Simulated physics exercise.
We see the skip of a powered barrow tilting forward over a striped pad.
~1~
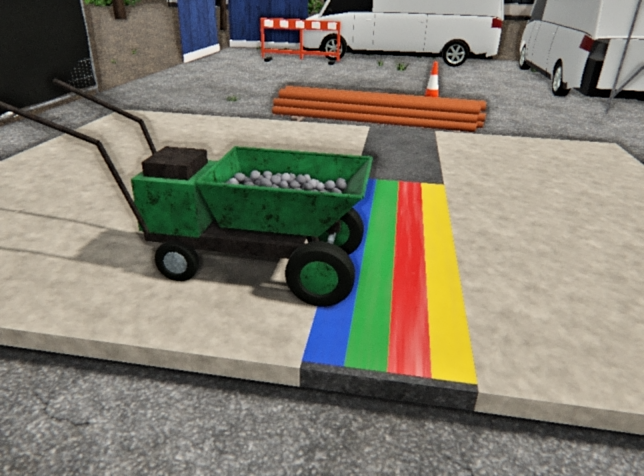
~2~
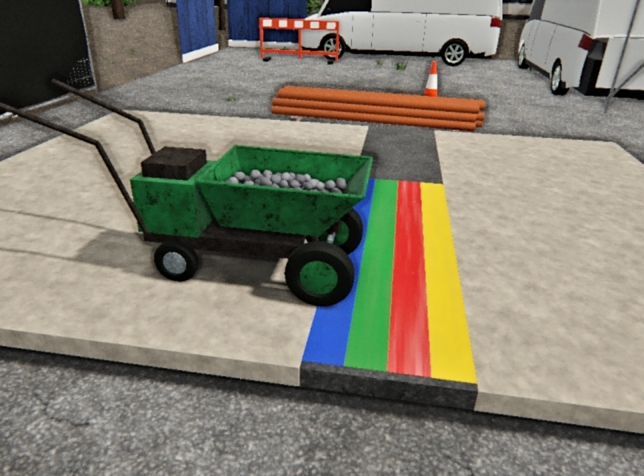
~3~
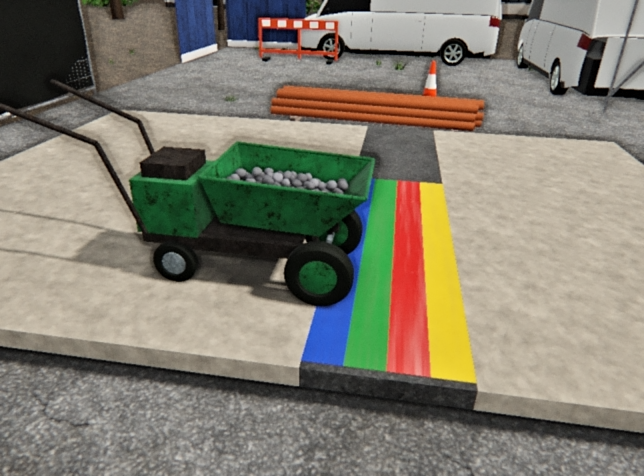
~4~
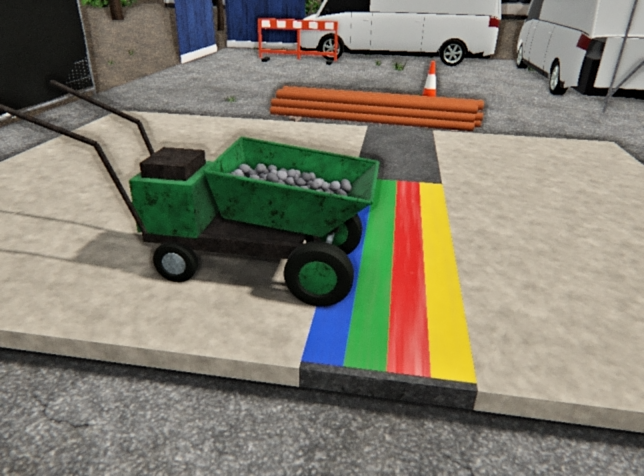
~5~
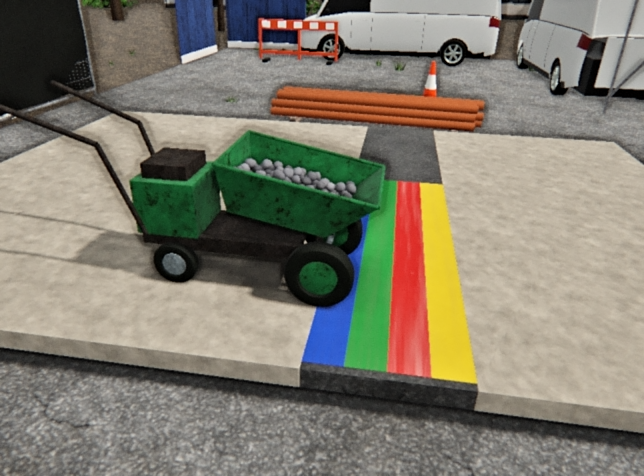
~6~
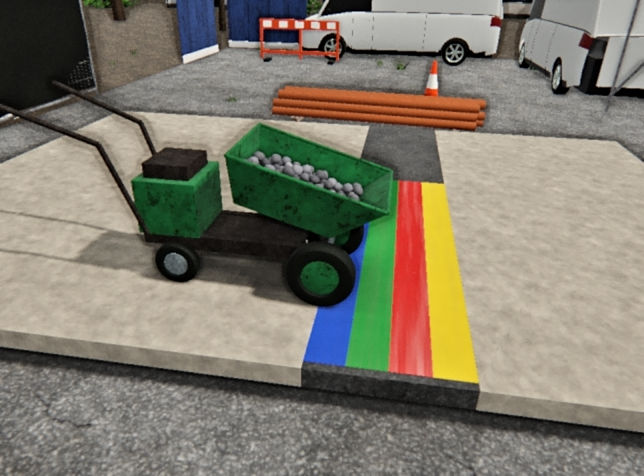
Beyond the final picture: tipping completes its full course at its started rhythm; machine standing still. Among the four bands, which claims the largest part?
The yellow one claims the largest part.
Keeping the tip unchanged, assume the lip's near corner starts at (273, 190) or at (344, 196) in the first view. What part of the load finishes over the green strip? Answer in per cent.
Result: Try 1 = 30 %, try 2 = 0 %.
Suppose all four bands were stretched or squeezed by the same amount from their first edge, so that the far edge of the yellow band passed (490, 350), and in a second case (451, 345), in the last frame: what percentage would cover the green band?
0 % and 0 %.
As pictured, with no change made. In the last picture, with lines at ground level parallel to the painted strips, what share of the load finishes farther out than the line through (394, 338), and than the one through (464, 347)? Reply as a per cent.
Around 70 percent for the first and 30 percent for the second.
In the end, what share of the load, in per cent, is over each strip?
So the blue strip ends with 0 %, the green strip with 0 %, the red strip with 10 % and the yellow strip with 35 %.
Just after the last frame, skip tipped steeply; every one in the skip.
A moment on, skip tipped right over; roughly two thirds in the skip; about a tenth over the red strip; roughly a quarter over the yellow strip; just a few off the paint.
Further on, skip tipped right over; roughly a third in the skip; about a tenth over the red strip; roughly a third over the yellow strip; roughly a quarter off the paint.
When it is over, skip tipped right over; roughly a third in the skip; not one over the blue strip; not one over the green strip; about a tenth over the red strip; roughly a third over the yellow strip; roughly a quarter off the paint.
